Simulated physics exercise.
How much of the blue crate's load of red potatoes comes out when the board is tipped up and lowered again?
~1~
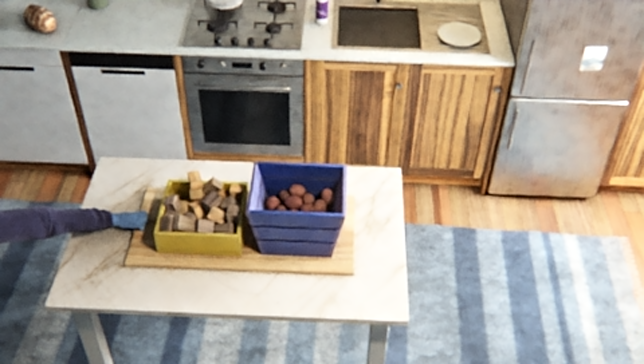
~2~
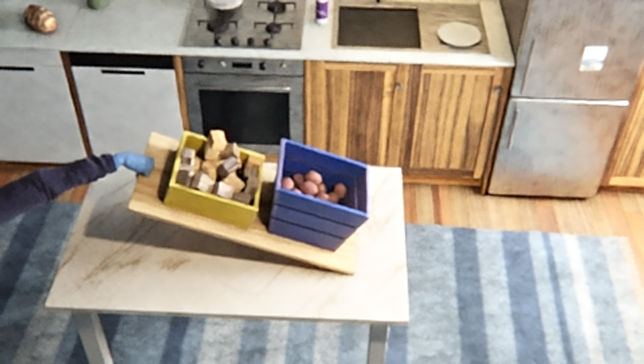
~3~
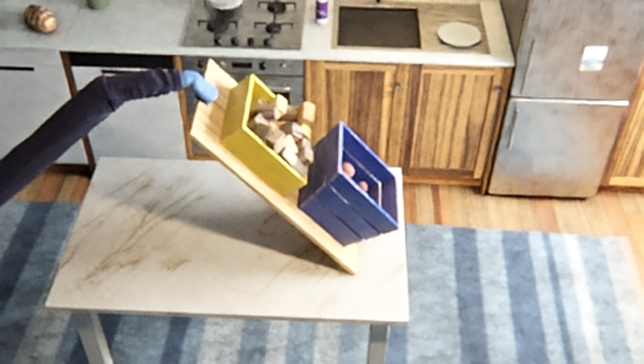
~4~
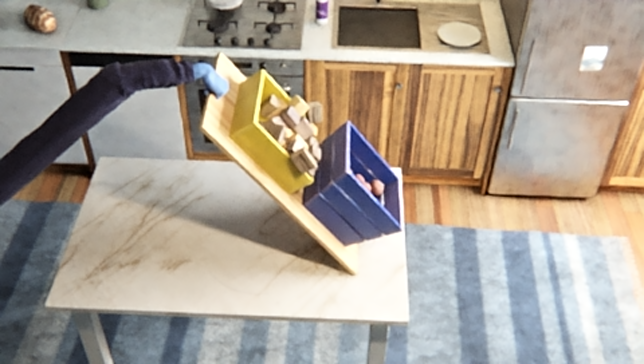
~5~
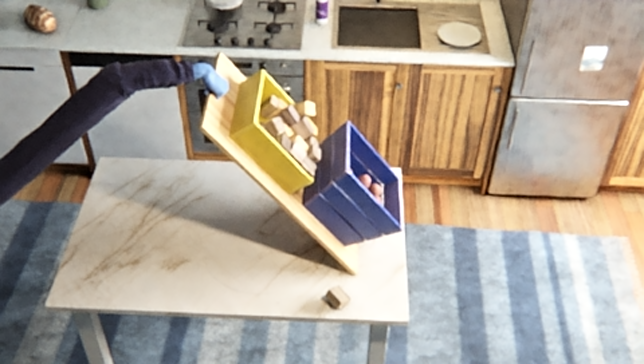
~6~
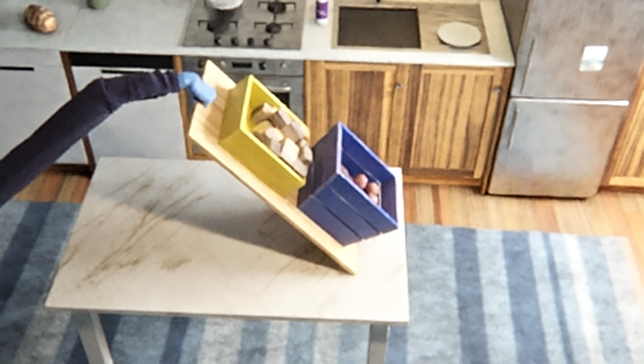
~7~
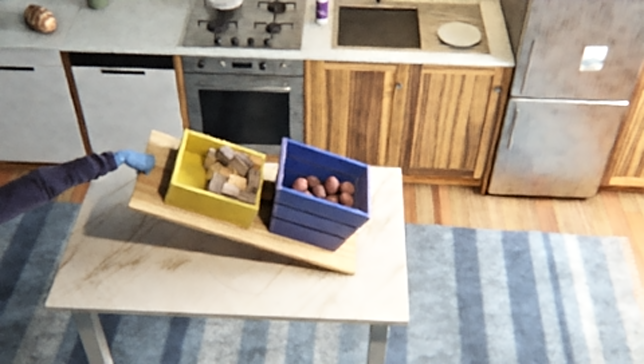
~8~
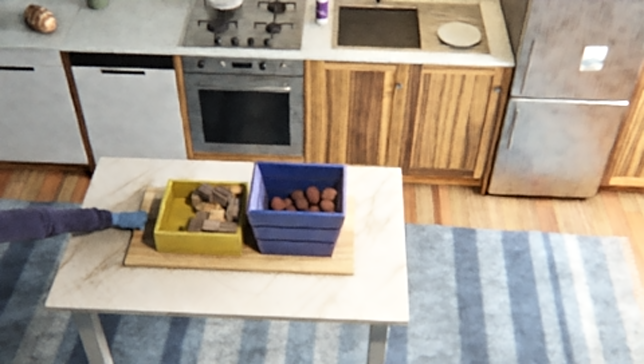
Very little, if any, of it comes out, well under a sixth of the red potatoes. They are still gathered in the blue crate when the board is flat again.
